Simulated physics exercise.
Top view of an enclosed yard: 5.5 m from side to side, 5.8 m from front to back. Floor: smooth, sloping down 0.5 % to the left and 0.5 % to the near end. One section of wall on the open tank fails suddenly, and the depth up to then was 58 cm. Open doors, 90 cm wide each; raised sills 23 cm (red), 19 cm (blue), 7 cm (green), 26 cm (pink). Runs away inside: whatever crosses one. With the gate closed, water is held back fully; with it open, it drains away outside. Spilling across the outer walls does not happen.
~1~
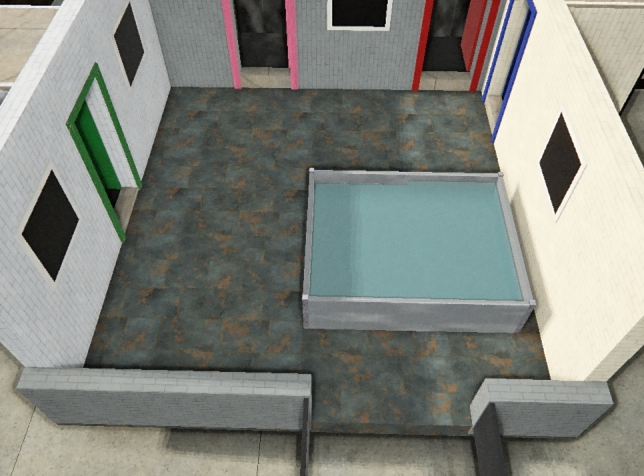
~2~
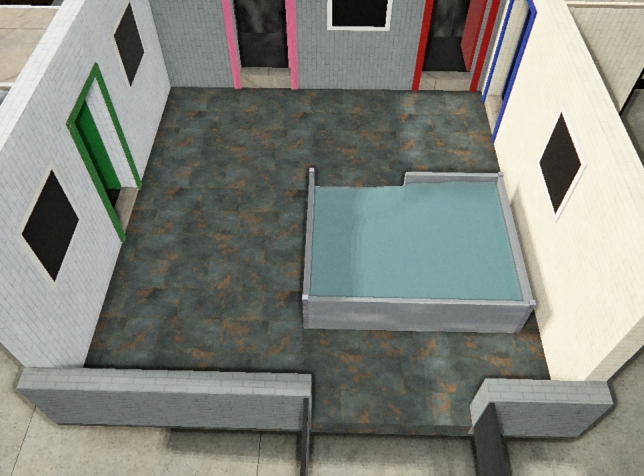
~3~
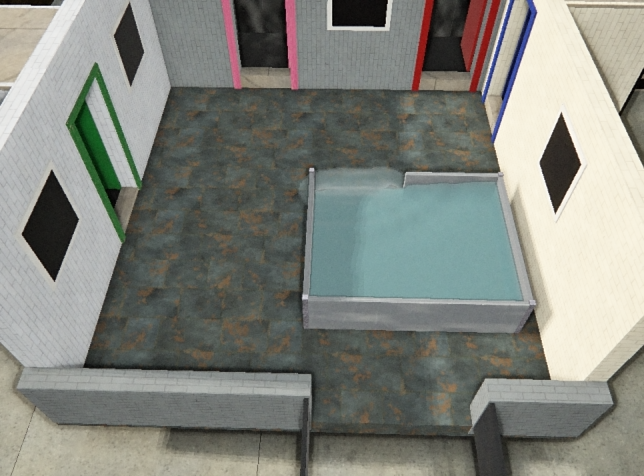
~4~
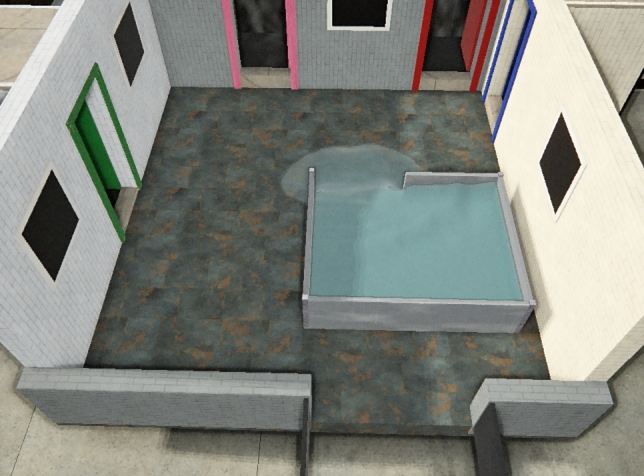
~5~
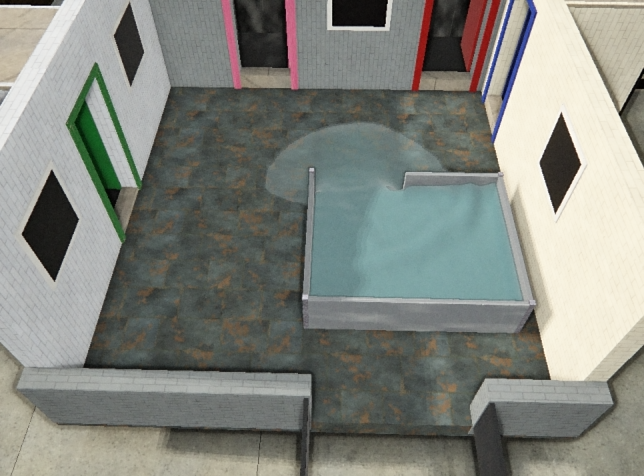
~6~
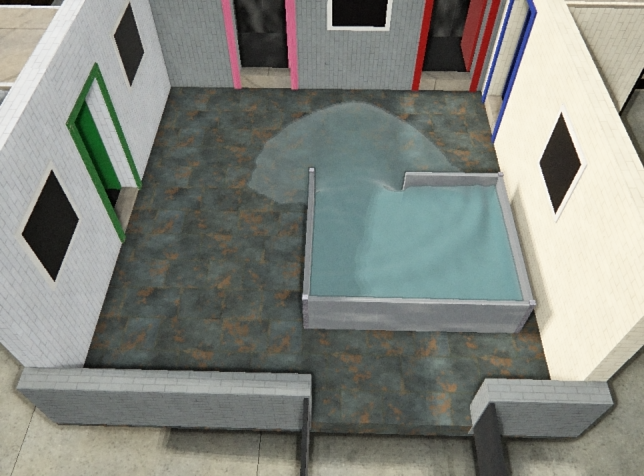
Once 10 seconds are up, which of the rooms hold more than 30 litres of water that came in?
Red door - 30 litres or less. Blue door - 30 litres or less. Green door - 30 litres or less. Pink door - 30 litres or less.
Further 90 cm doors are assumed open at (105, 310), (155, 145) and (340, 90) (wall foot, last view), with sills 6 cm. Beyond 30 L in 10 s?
Door 1: Lower; door 2: Higher; door 3: Higher.
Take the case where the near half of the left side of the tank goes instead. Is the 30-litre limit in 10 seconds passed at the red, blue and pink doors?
Then: Red below, blue not over, pink under.
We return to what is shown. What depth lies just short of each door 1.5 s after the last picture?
Centimetres: Red 16 / blue 10 / green 0 / pink 25.
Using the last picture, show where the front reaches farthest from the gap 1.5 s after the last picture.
That's around (170, 92) in the last picture.
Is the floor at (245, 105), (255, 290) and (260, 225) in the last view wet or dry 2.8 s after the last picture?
Well, the first is drenched, the next untouched by it, the last untouched by it.
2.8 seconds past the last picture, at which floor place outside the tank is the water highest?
Look at roughly (180, 92).
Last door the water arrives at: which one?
Green.
Then, 0.7 s after the last picture water covers 30 % of the floor and is deepest (31 cm) near (342, 192); red door 7 cm at the sill, 0 L in, blue door not reached, green door not reached, pink door 12 cm at the sill, 0 L in.
Then, 1.5 s after the last picture water covers 40 % of the floor and is deepest (37 cm) near (170, 92); red door 16 cm at the sill, 0 L in, blue door 10 cm at the sill, 0 L in, green door not reached, pink door 25 cm at the sill, 0 L in.
Then, 2.8 s after the last picture water covers 50 % of the floor and is deepest (30 cm) near (180, 92); red door 19 cm at the sill, 1 L in, blue door 20 cm at the sill, 5 L in, green door 5 cm at the sill, 0 L in, pink door 17 cm at the sill, 0 L in.
Then, 5.3 s after the last picture water covers 85 % of the floor and is deepest (18 cm) near (200, 92); red door 12 cm at the sill, 1 L in, blue door 11 cm at the sill, 9 L in, green door 8 cm at the sill, 0 L in, pink door 16 cm at the sill, 0 L in.
Then, 9.3 s after the last picture water covers 95 % of the floor and is deepest (16 cm) near (76, 395); red door 7 cm at the sill, 1 L in, blue door 8 cm at the sill, 9 L in, green door 8 cm at the sill, 4 L in, pink door 10 cm at the sill, 0 L in.
